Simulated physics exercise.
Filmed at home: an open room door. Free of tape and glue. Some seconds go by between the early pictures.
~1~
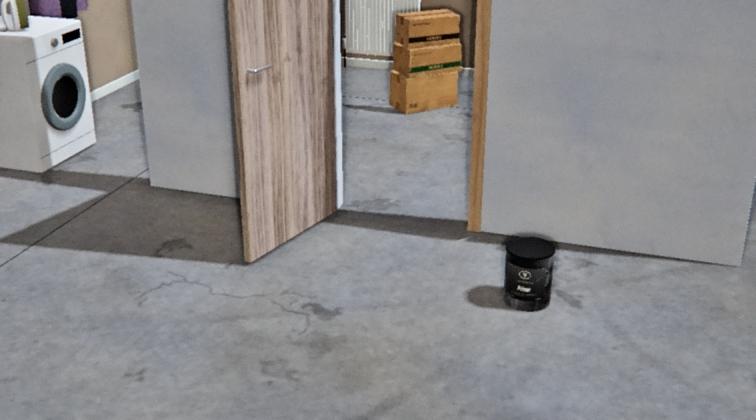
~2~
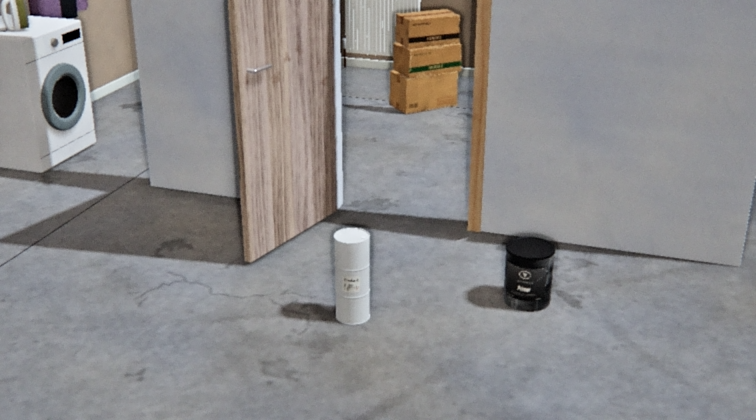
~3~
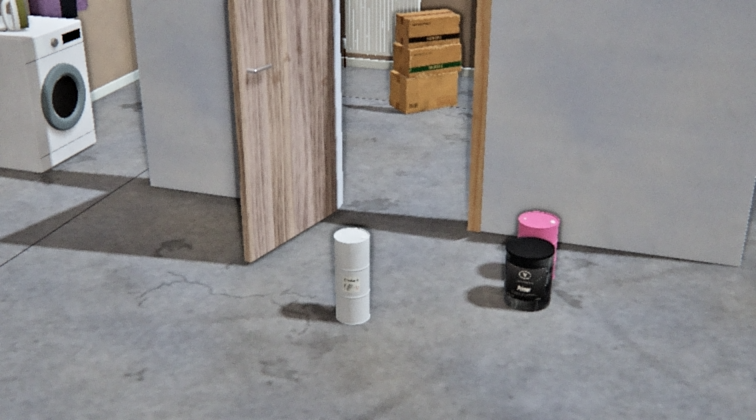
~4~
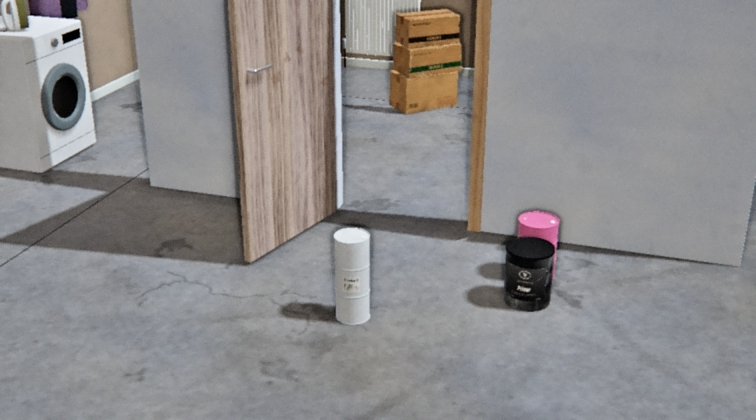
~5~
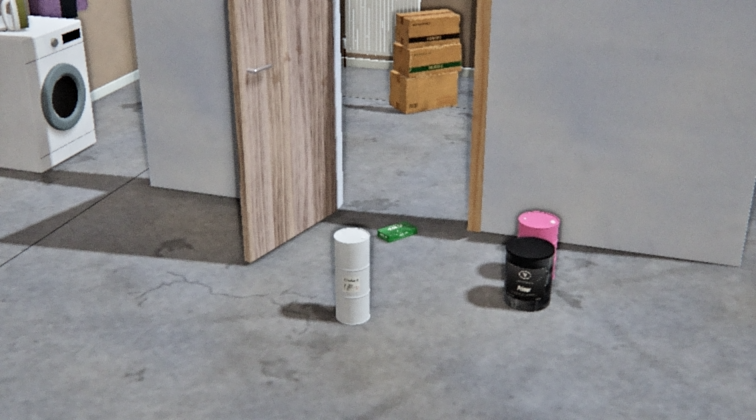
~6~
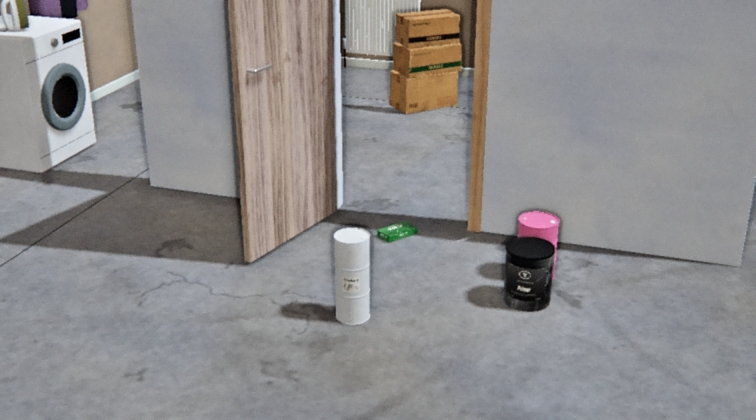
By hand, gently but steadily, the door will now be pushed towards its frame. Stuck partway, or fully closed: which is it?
Most likely it will sit flush in the frame.
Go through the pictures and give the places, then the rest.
Door wide open and still; black pail (529, 274), in the first picture.
Door wide open and still; white canister (352, 277); black pail (529, 274), in the second picture.
Door wide open and still; white canister (352, 277), in the third picture.
Door wide open and still; black pail (529, 274), in the fourth picture.
Door wide open and still; white canister (352, 277); black pail (529, 274), in the fifth picture.
Door wide open and still; green packet (397, 232), in the sixth picture.
Then, 1.40 s later than the last frame, door 51° open.
Then, 2.10 s later than the last frame, door 17° open; green packet moved about its own width near (417, 223).
When it is over, door 0° open; moved from the start, green packet; the other 3 as before. End places, in pixels of the last picture, green packet near (425, 211).
